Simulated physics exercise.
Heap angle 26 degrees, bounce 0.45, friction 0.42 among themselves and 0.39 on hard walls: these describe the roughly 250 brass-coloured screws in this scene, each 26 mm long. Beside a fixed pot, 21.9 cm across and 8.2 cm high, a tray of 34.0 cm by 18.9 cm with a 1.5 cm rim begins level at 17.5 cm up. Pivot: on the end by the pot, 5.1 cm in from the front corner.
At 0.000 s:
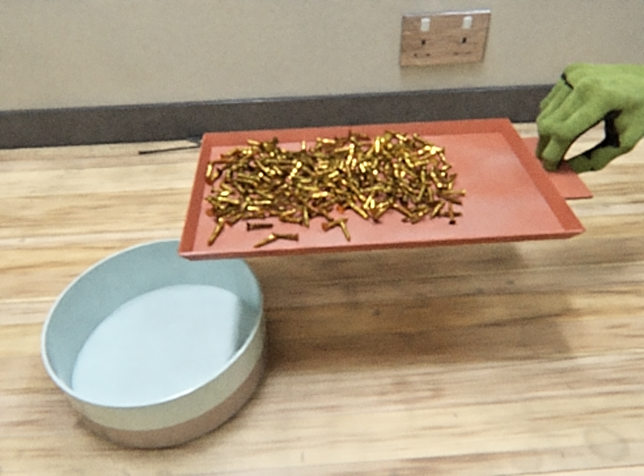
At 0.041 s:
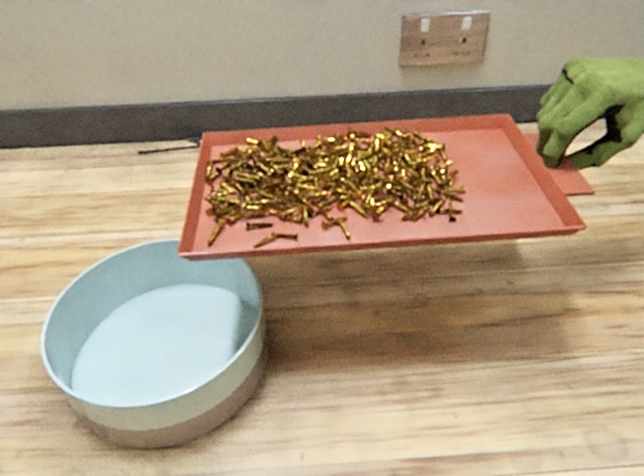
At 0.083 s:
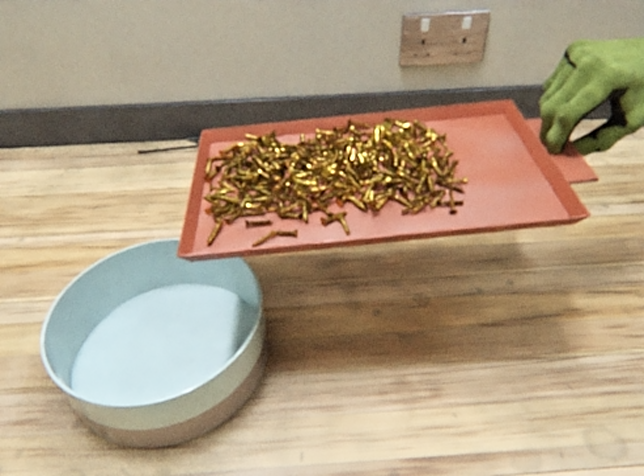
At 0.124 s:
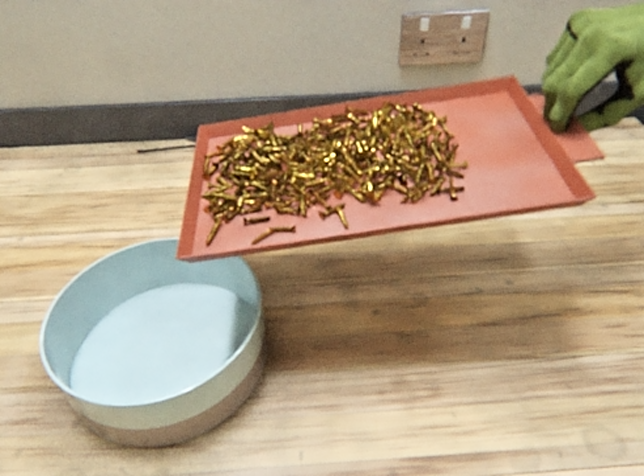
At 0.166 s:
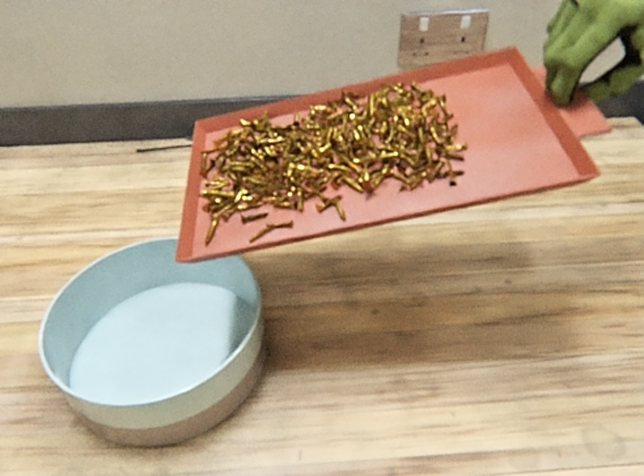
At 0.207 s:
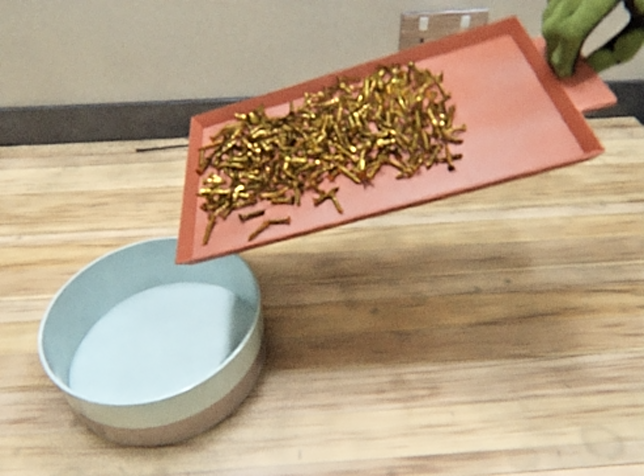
A shallow red tray heaped with brass-coloured screws is held above a pale wooden surface by a green hand at its right end, seen from slightly above by a still camera. A round, light blue pot sits at lower left, with a double wall socket on the beige wall behind. The hand raises the tray's right end steadily, slanting it toward the left, while the screws keep their places on it.
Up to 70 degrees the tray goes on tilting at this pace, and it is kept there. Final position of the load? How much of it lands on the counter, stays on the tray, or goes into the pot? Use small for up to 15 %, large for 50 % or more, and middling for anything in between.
Counter - small, left on the tray - small, pot - large.
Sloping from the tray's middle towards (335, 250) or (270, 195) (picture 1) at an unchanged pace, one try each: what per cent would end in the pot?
Roughly 45 per cent on the first try and 65 per cent on the second.
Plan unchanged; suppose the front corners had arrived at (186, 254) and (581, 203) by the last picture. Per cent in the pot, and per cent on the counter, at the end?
In the pot: 70 per cent; on the counter: 30 per cent.
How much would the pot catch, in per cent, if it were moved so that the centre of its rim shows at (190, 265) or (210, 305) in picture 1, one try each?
Roughly 45 per cent, then 90 per cent.
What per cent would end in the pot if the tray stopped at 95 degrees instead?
I'd say close to 100 percent.
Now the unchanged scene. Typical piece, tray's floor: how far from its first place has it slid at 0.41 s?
It has moved some 2 cm from its start.
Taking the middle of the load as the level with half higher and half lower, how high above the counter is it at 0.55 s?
Some 22 cm above the counter.
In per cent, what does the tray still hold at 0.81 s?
Estimate: Near 0 in a hundred.
After 0.41 s, tilt 45 degrees; the tray holds 100 %, the pot 0 %.
After 0.55 s, tilt 63 degrees; the tray holds 90 %, the pot 0 %.
After 0.81 s, tilt 70 degrees; the tray holds 0 %, the pot 95 %.
In the end, at 1.7 s, counter 0 %, tray 0 %, pot 100 %.
